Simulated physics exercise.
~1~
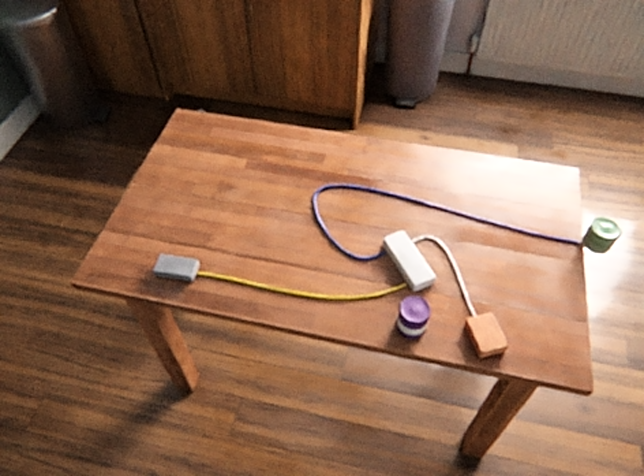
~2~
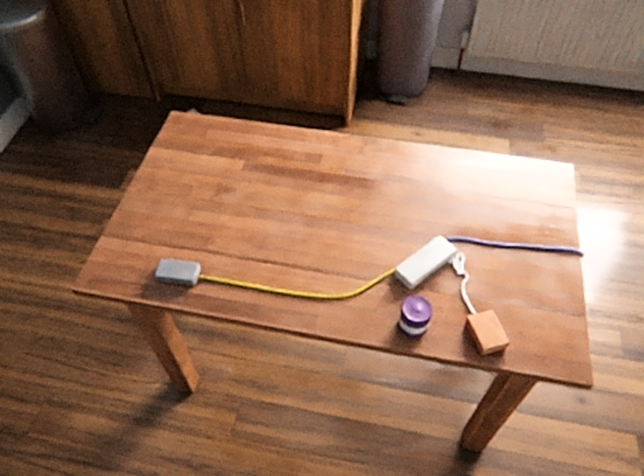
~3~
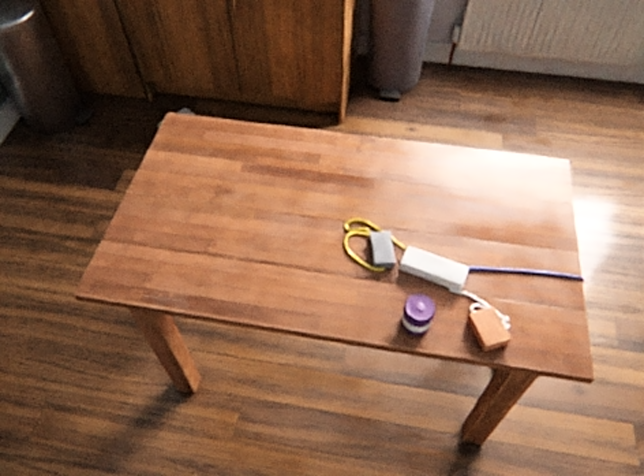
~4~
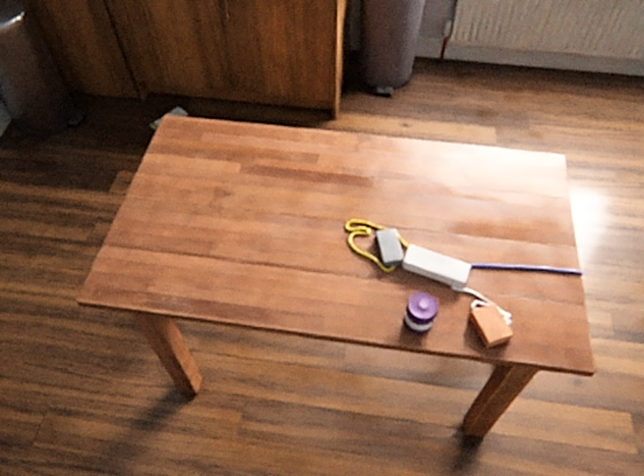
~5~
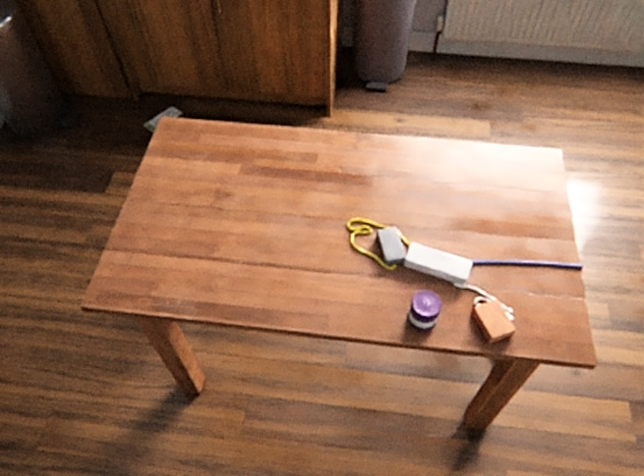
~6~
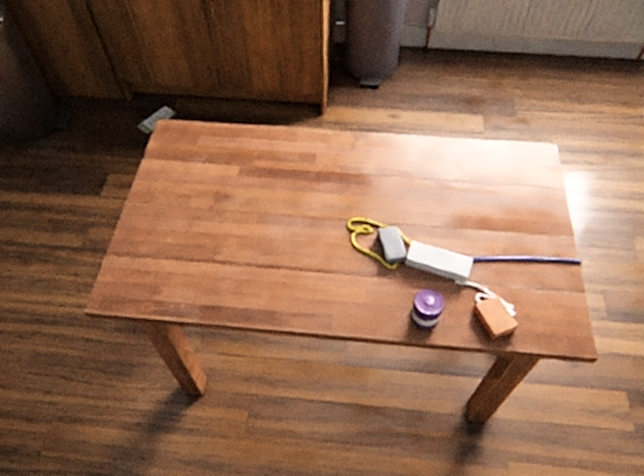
The footage shows a green speaker dropping off the right edge of a wooden table, its blue cable pulling a white power strip rightward and then dragging a grey charger after it. They settle with the yellow cable looped, the purple tin and orange drive still near the front edge.
